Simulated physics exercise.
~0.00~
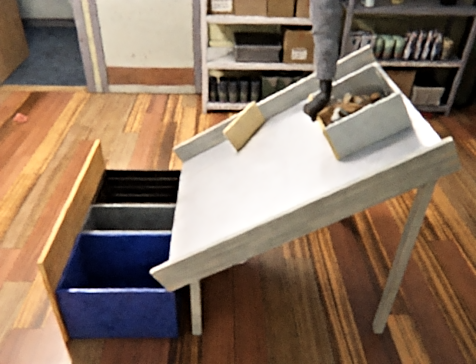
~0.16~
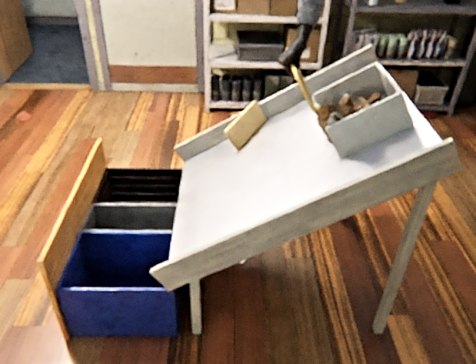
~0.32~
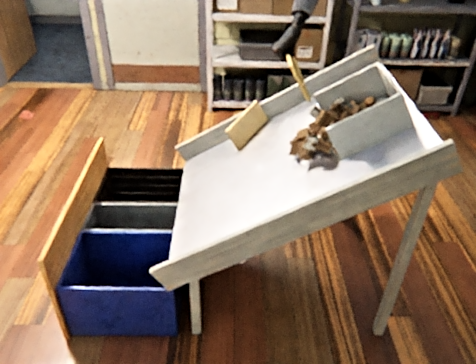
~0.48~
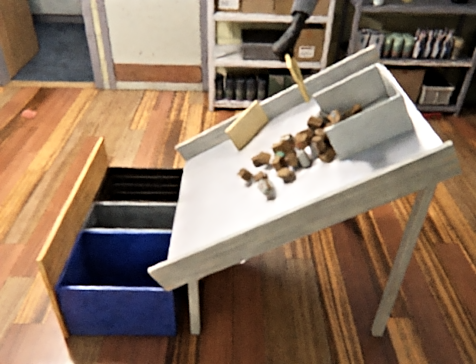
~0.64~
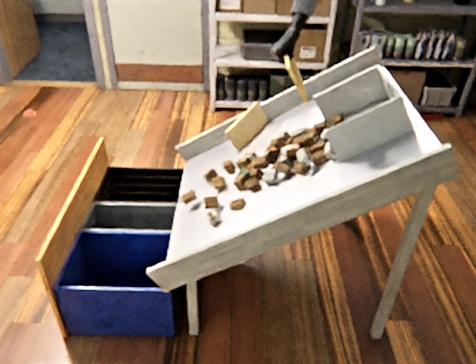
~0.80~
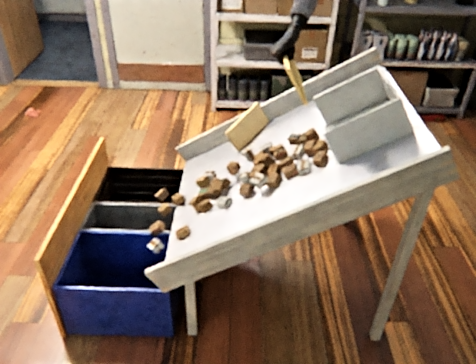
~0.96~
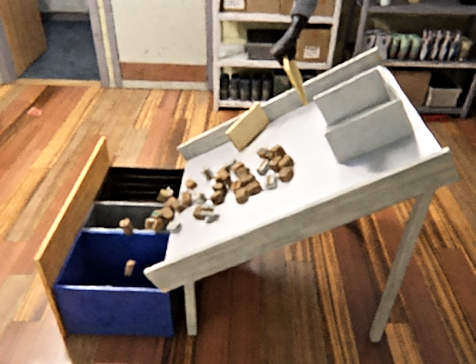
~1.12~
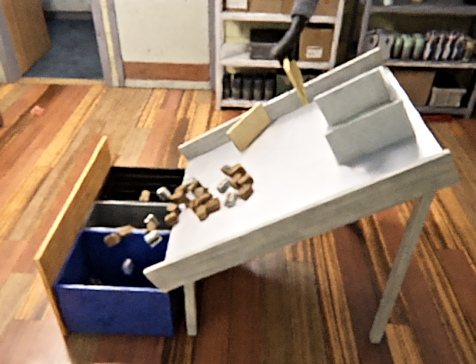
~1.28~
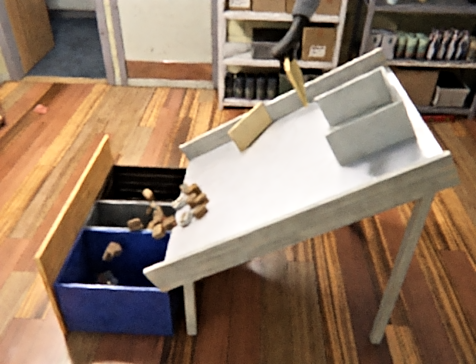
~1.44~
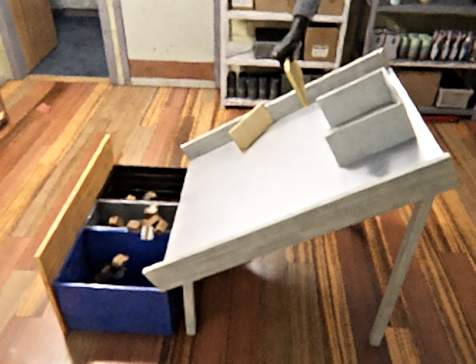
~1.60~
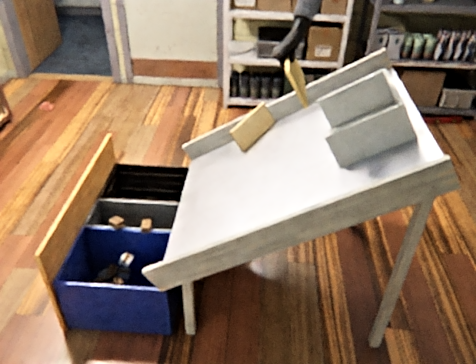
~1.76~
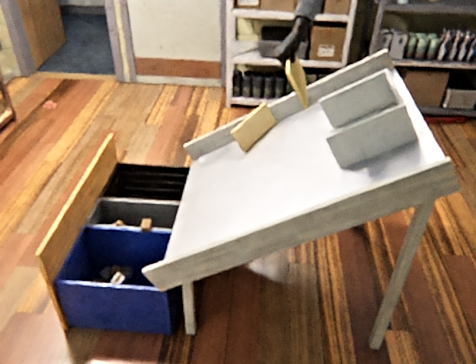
In a room with a wooden floor, a gloved hand lifted a gate from a white pen on a sloping table, and small brown and grey pieces tumbled down to the left, dropping off into the containers below and leaving the table bare.
